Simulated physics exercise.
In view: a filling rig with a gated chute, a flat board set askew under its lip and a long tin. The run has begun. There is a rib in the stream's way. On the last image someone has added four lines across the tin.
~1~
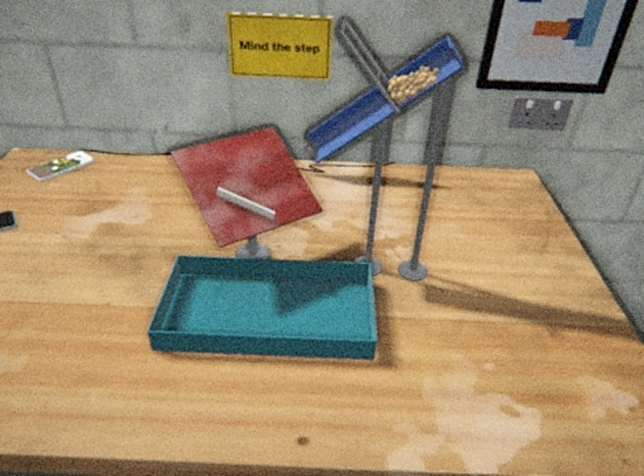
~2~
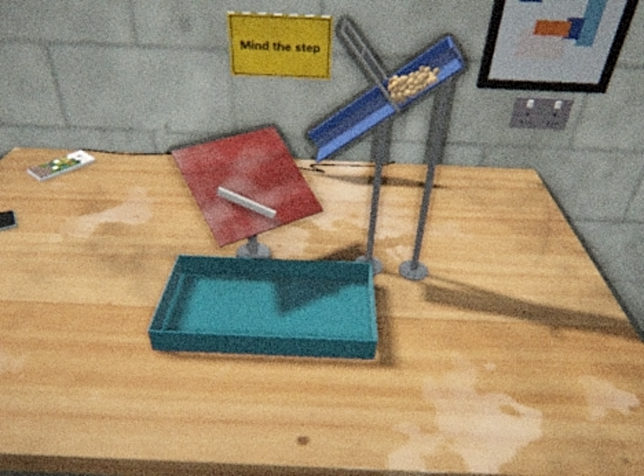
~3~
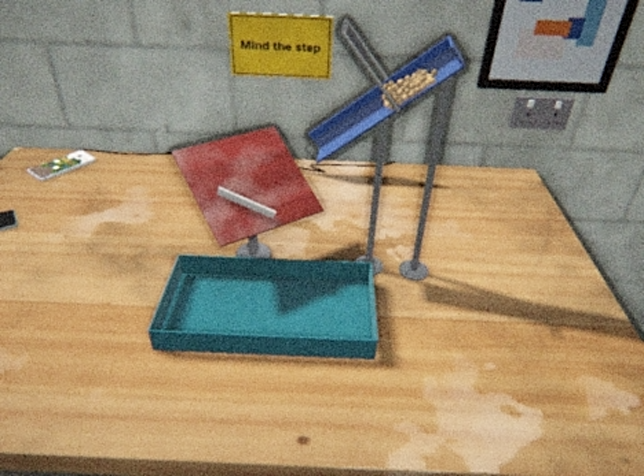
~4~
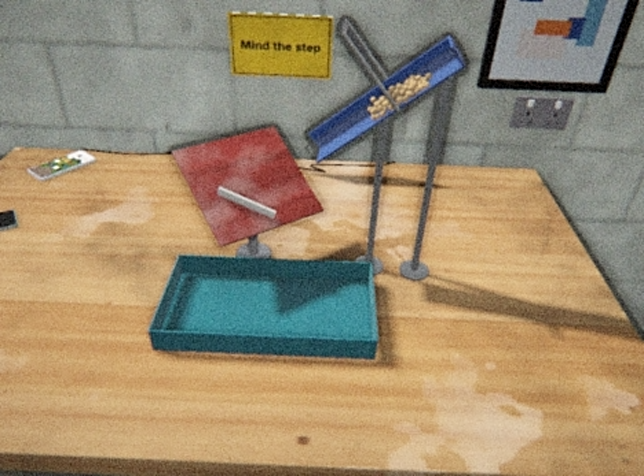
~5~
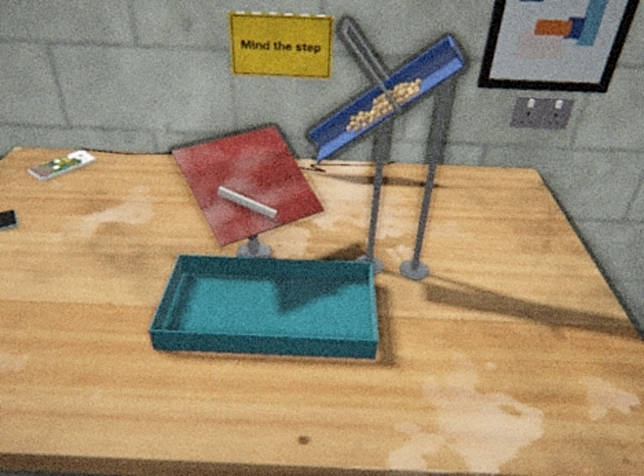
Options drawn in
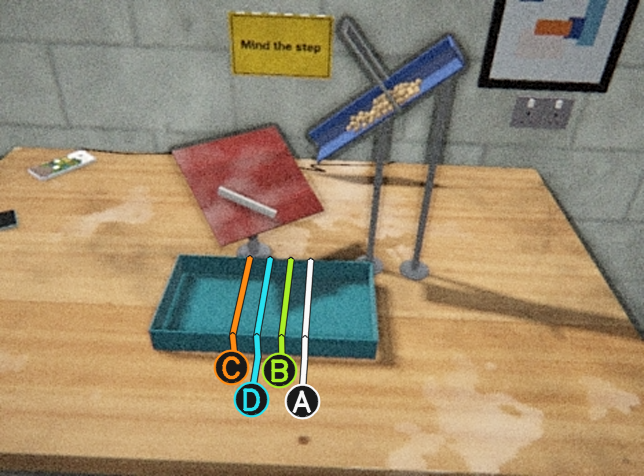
Dried chickpeas bunched in the upper part of a sloping blue chute slide down and to the left, spreading out as they near its lower half, above a tilted red board with a pale rib and an empty teal tin.
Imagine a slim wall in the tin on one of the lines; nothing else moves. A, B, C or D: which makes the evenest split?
It is A.
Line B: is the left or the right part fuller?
More lands on the right.
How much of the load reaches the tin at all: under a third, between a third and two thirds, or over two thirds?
About that: Over two thirds.
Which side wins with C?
Right.
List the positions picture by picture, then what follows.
The first picture shows load behind the gate at (409, 85), dried chickpeas; lip of the chute at (318, 156), sloping fairly steeply.
The second picture shows middle of the board at (249, 181), tilted fairly steeply; middle of its low edge at (275, 227); of its high edge at (225, 138).
The third picture shows front corners of the tin at (149, 330) and (377, 340), empty; front of the load at (389, 102).
The fourth picture shows middle of the load at (397, 93); its front at (371, 109), about a quarter of the way to the lip; rib from (219, 187) to (276, 212).
The fifth picture shows middle of the load at (385, 102); its front at (349, 129), about half of the way to the lip.
On the marked copy, line A crosses the front rim at (305, 337); line B crosses the front rim at (281, 336); line C crosses the front rim at (232, 334); line D crosses the front rim at (256, 335).
For line A, of what is caught, about two thirds on the left of the divider, about a third on the right.
For line B, of what is caught, a small part on the left of the divider, nearly all on the right.
For line C, of what is caught, a stray few on the left of the divider, nearly all on the right.
For line D, of what is caught, a stray few on the left of the divider, nearly all on the right.
